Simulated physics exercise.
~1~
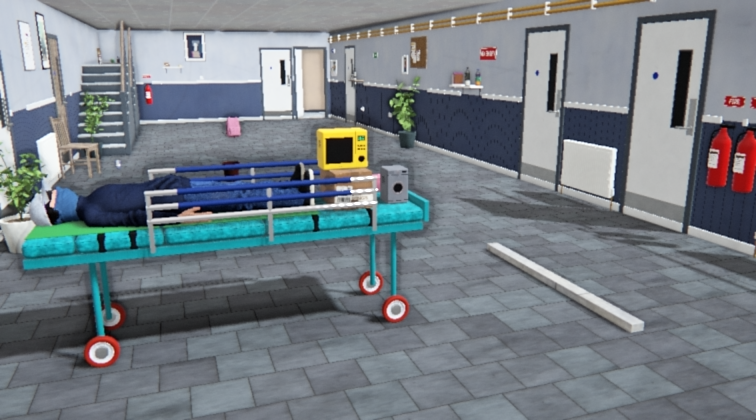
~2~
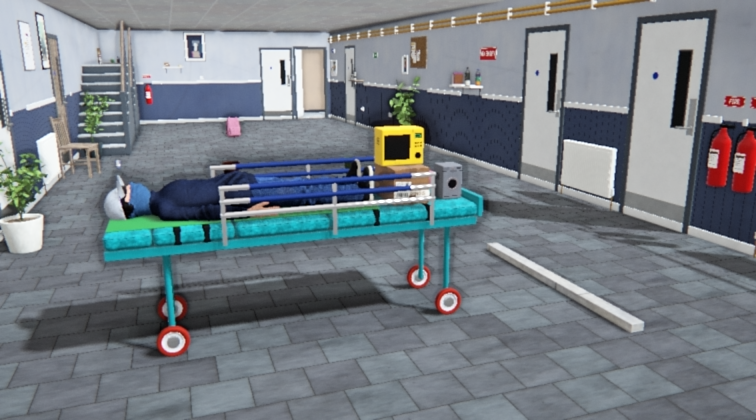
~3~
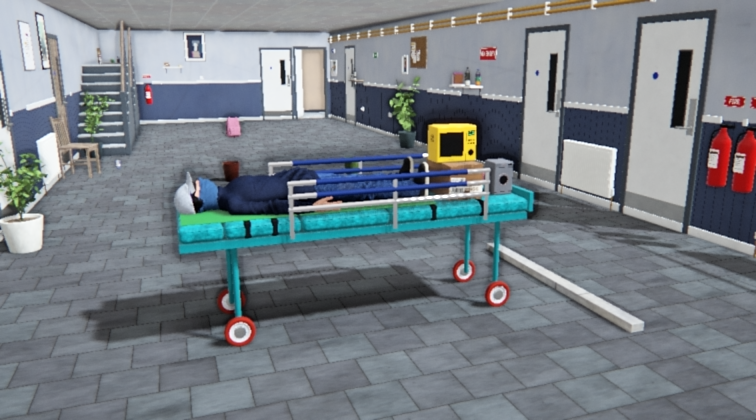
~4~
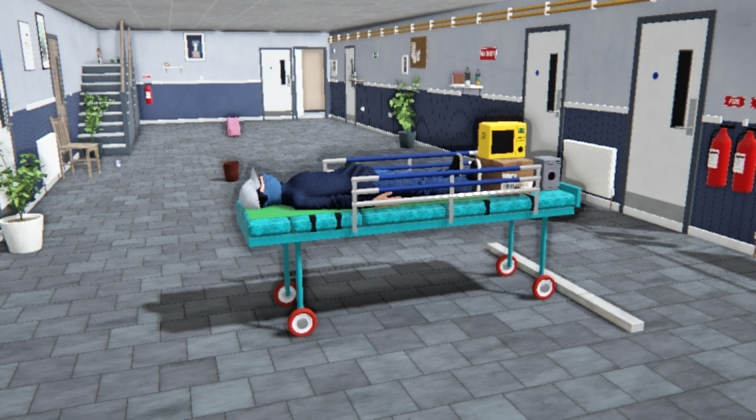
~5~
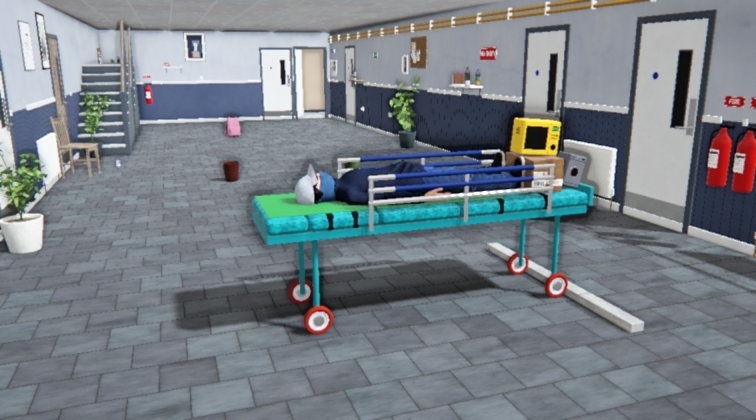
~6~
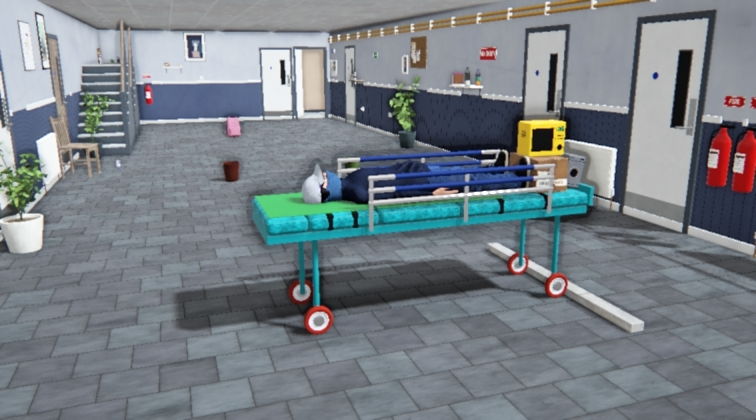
The clip shows a wheeled stretcher carrying a lying person, a yellow monitor, a brown holdall and a grey pump rolling right along a corridor until it stops at a floor sill. The person slides slightly toward the foot end and the pump tilts, but all stay aboard.
